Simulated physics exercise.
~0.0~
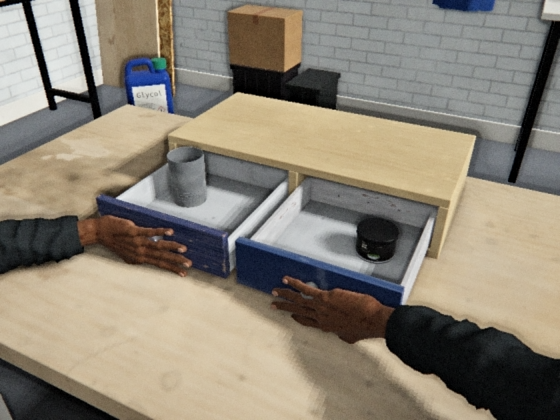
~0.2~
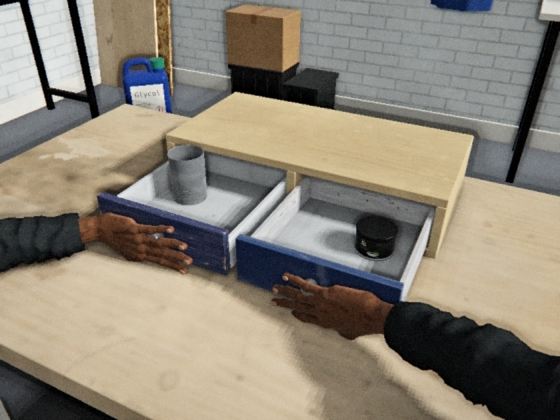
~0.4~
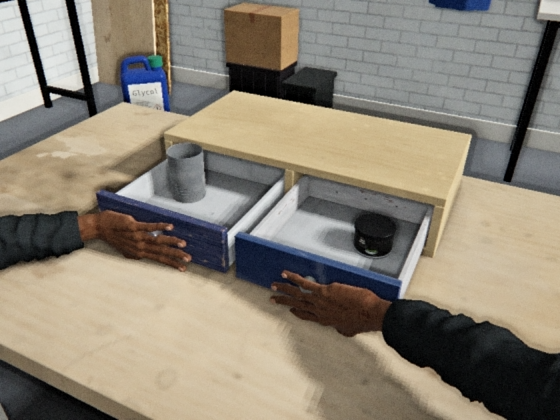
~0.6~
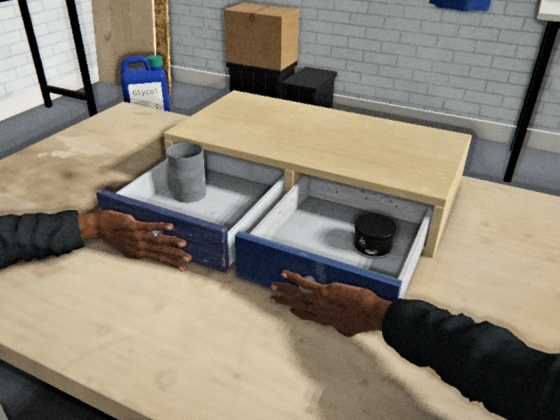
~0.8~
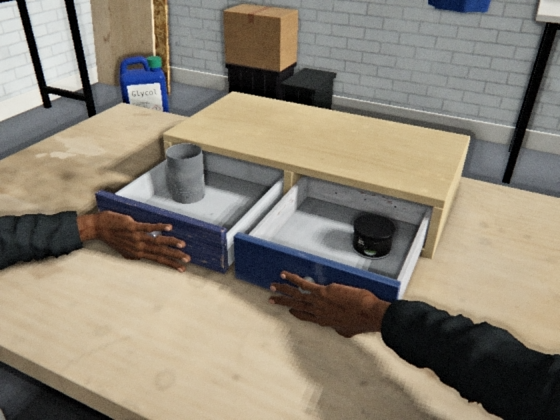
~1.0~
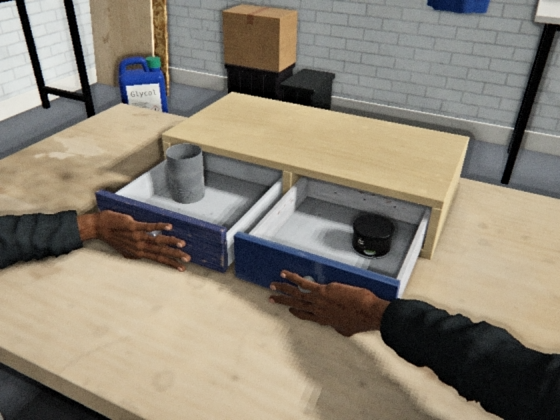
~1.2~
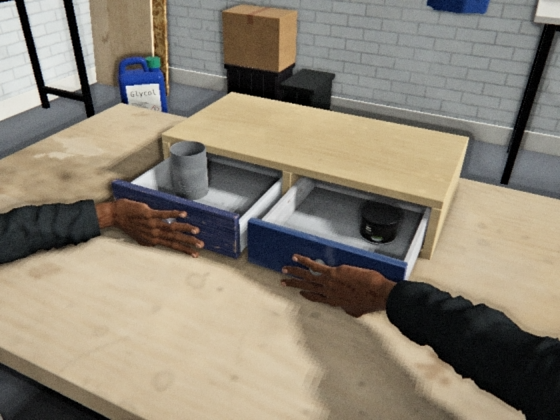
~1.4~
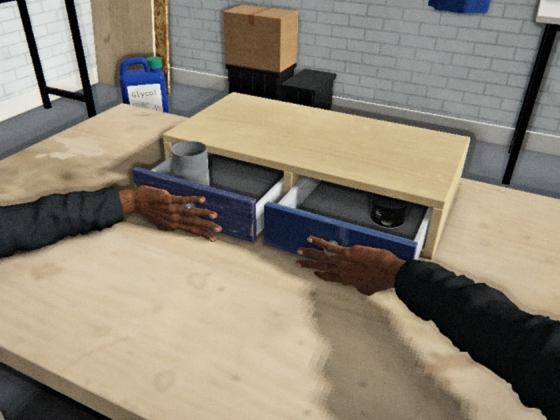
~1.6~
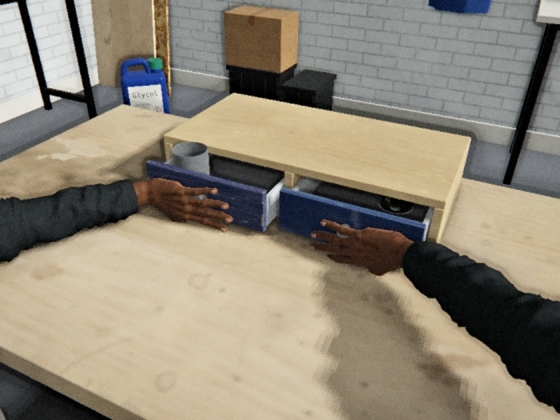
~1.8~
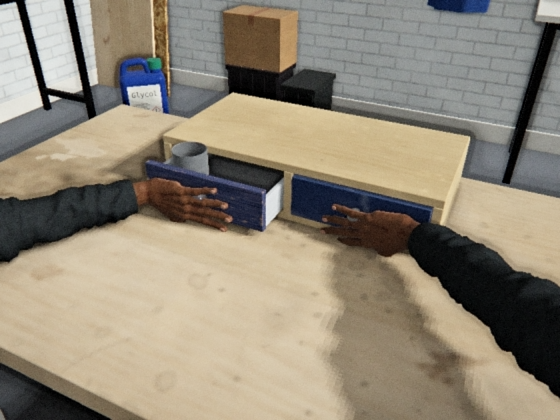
In this clip, two hands rest against the blue fronts of two open drawers in a wooden chest, one holding an upright grey beaker and the other a black tin, then push both inward until the right drawer shuts flush while the left stays ajar.
